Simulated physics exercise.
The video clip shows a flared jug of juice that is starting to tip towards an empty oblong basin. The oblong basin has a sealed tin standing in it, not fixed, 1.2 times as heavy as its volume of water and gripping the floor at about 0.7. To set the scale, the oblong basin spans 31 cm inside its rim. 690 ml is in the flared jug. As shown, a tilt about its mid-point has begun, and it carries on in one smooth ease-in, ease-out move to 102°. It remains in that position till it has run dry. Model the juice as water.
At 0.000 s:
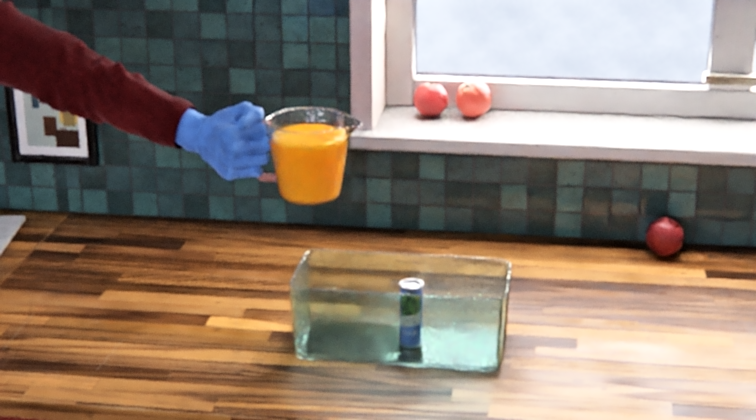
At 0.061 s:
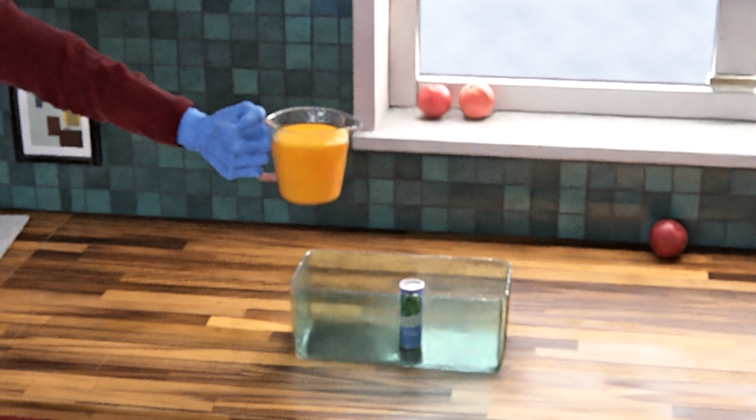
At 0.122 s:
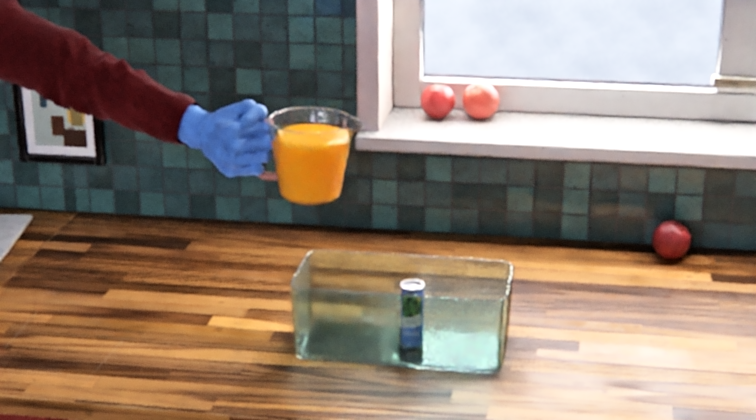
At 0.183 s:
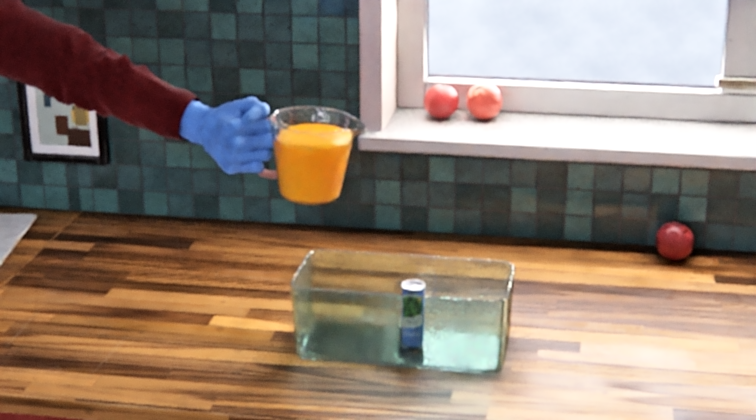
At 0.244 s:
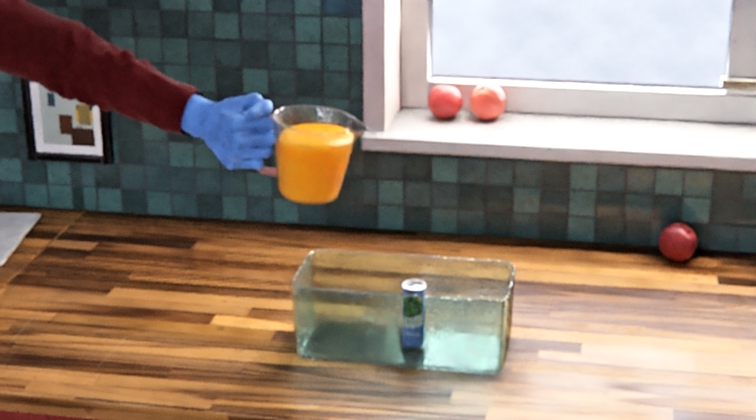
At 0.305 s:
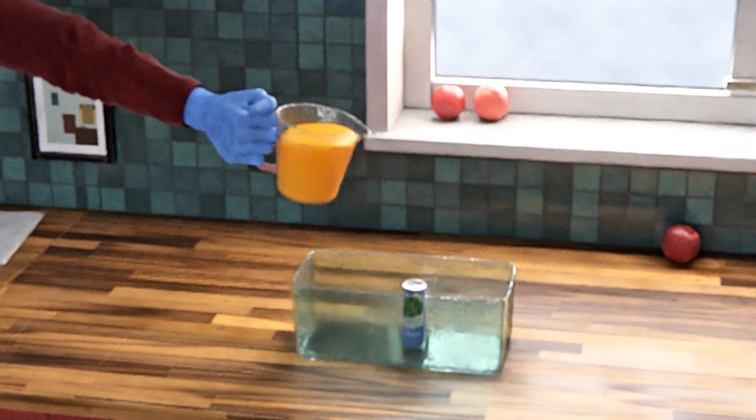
At first, a blue-gloved hand holds a clear jug of orange juice level above a glass basin with a small can inside, on a wooden counter. The hand then slowly tilts the jug slightly to the right, and the juice shifts towards its lip while the basin and can stay still.
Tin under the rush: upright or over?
It will not come down.
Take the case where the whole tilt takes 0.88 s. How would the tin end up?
With that tilt, the tin tips.
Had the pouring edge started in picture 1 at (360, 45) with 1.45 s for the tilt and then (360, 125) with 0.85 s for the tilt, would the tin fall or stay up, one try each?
The tin stays vertical the first time and overturns the second time.
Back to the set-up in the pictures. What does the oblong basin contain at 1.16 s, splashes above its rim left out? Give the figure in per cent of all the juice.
Near 58 in a hundred.
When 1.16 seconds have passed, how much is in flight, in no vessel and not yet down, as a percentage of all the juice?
I'd put it at about 20 per cent of the liquid.
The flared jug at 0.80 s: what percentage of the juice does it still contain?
78 %.
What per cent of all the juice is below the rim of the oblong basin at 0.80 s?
I'd estimate some 4 percent of the liquid.
By 0.80 s the tilt is 59° and 78 per cent is still to pour; the tin stands where it began.
By 1.16 s the tilt is 92° and 21 per cent is still to pour; the tin stands where it began.
By 1.54 s the tilt is 102° and 0 per cent is still to pour; the tin stands 1 cm from where it began.
By 1.95 s the tilt is 102° and 0 per cent is still to pour; the tin stands 1 cm from where it began.
At rest the tin stands 1 cm from where it began.
